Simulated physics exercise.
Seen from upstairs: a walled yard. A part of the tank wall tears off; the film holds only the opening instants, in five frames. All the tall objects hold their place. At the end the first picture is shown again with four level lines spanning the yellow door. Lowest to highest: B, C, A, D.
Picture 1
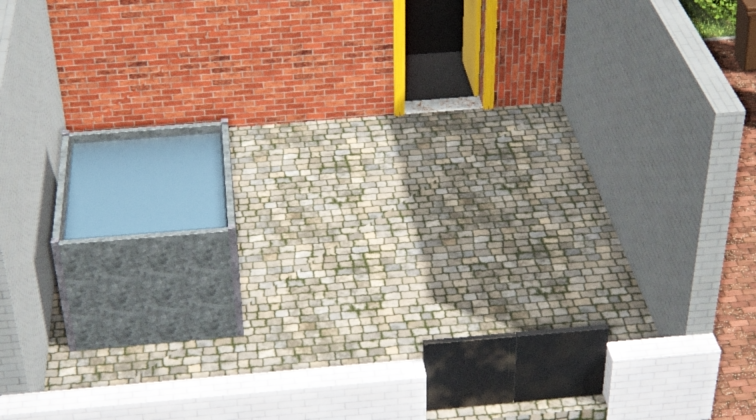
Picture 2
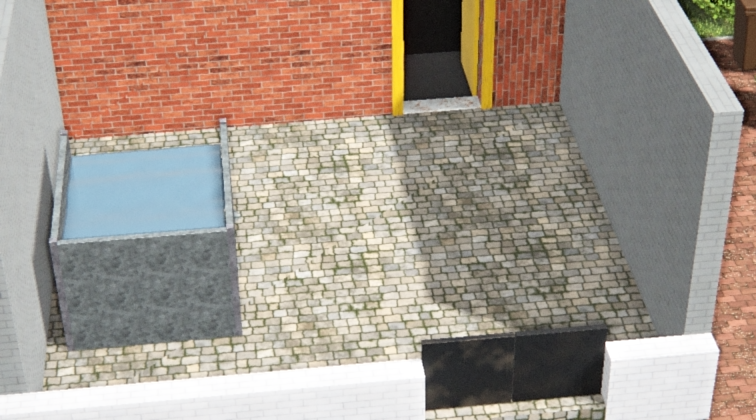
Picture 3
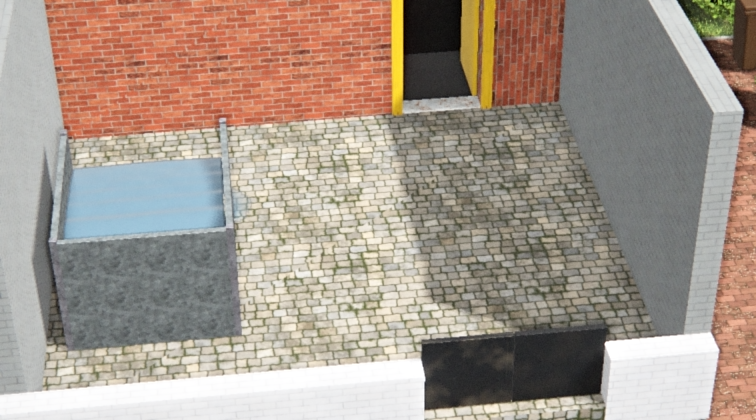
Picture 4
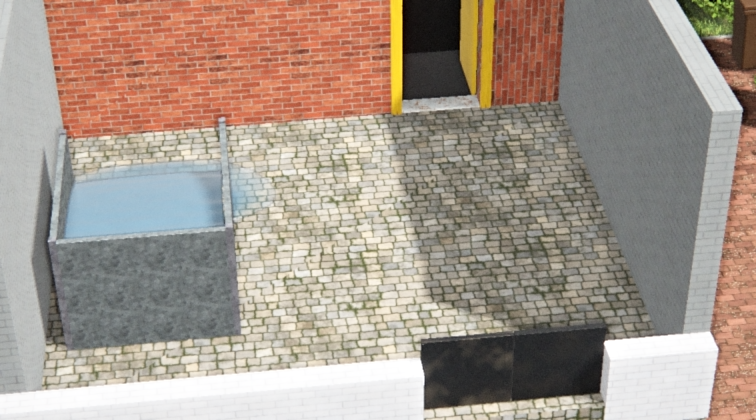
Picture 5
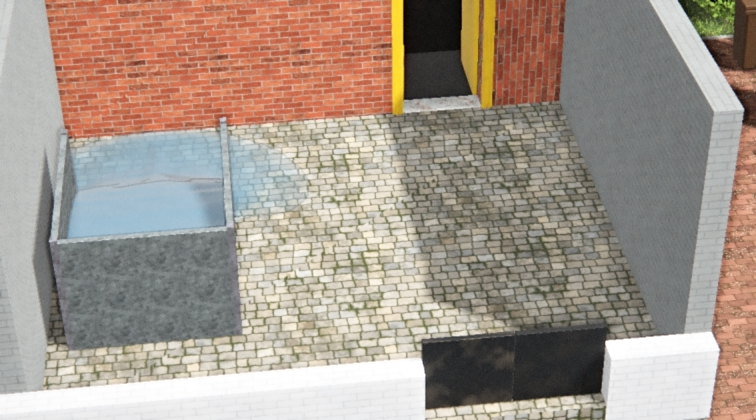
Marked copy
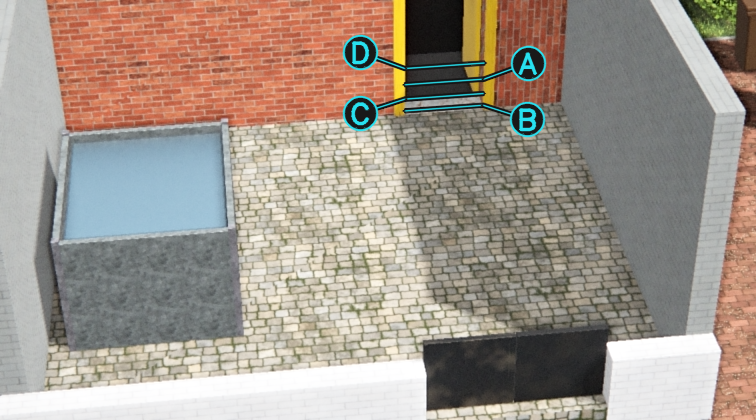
To begin with, blue water lies still in a gray stone tank at the left of a walled, cobbled yard with a yellow doorway. The tank's back side is then gone and the water slopes down toward the rear, spreading in a thin sheet over nearby cobbles behind and right of the tank.
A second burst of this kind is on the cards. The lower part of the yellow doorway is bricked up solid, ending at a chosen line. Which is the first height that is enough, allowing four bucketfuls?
Go for C.
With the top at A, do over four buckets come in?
No.
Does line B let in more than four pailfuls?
Yes.
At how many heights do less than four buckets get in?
Three of them.
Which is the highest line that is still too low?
Here it is line B.
On the marked copy, A at (444, 81); B at (444, 108); C at (444, 96); D at (444, 65); from the bottom up B, C, A, D.
Choosing A, nothing gets over.
Choosing B, some 20 bucketfuls get in.
Choosing C, a splash gets over, under a bucket.
Choosing D, nothing gets over.
